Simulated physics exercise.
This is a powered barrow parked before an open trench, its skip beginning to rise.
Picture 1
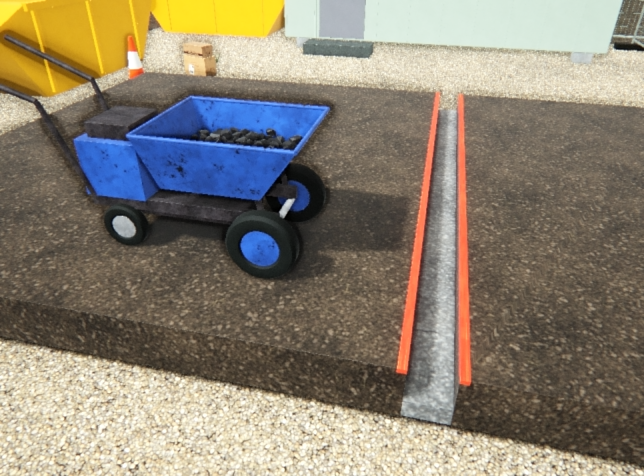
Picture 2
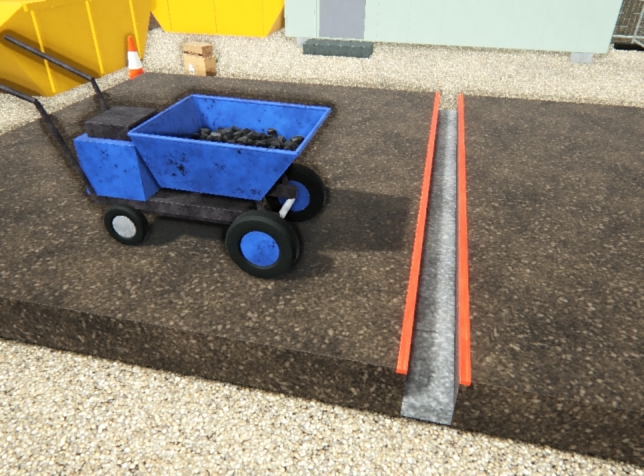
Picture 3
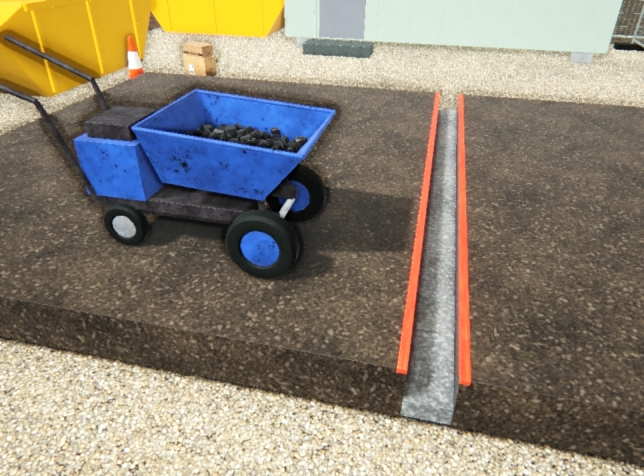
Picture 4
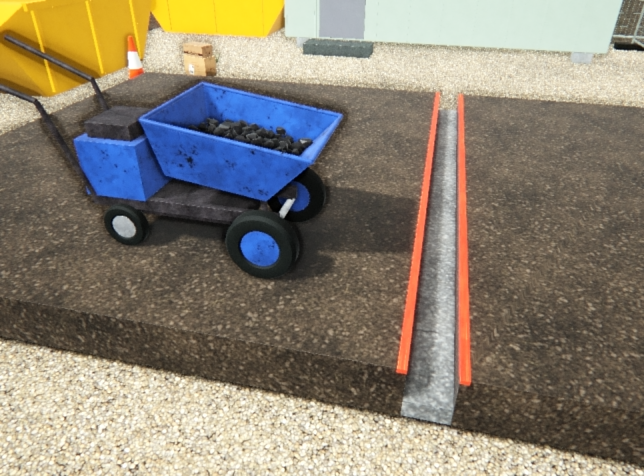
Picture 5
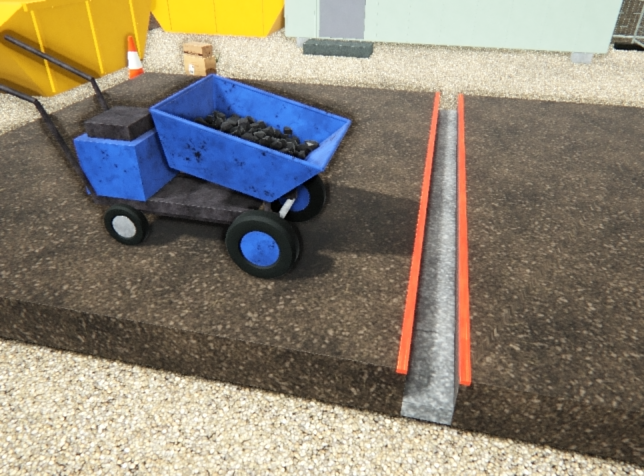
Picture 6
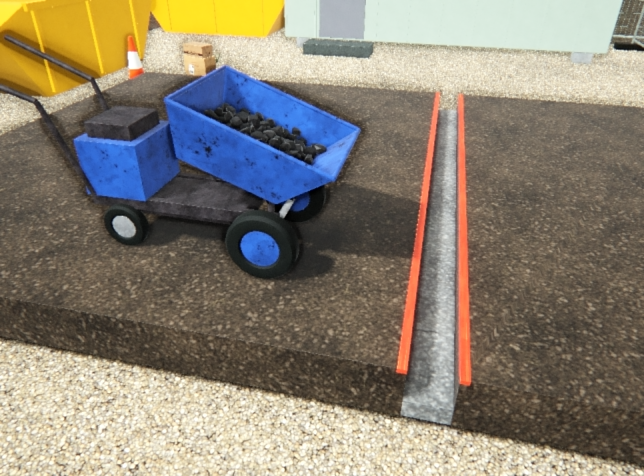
The clip opens on a blue powered barrow loaded with dark lumps, standing on brown ground to the left of a narrow trench edged with orange strips. The skip barely tilts at first, then its back end rises steadily and its front lip angles down to the right, while the wheels stay still.
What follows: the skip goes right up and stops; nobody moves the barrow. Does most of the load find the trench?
In the trench: Less than half.
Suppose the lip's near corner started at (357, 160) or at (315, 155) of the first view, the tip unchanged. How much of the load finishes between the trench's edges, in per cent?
The first gives 90 %, the second 60 %.
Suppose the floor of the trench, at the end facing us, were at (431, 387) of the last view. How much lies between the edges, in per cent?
Roughly 30 in a hundred.
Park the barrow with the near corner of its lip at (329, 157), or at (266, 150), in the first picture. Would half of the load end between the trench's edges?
At the first place the larger part, at the second under half.
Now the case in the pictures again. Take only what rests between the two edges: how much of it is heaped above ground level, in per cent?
Near 0 %.
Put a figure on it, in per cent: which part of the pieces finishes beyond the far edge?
About 0 per cent.
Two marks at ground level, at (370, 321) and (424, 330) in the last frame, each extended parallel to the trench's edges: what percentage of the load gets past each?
Near 60 % and 30 %.
Soon, skip tipped steeply; all in the skip.
A while on, skip tipped right over; most in the skip; about a quarter short of the trench; a stray few in or heaped over the trench.
Towards the end, skip tipped right over; about a third in the skip; about a third short of the trench; about a quarter in or heaped over the trench.
Finally, skip tipped right over; about a third in the skip; about a third short of the trench; about a third in or heaped over the trench; none beyond it.
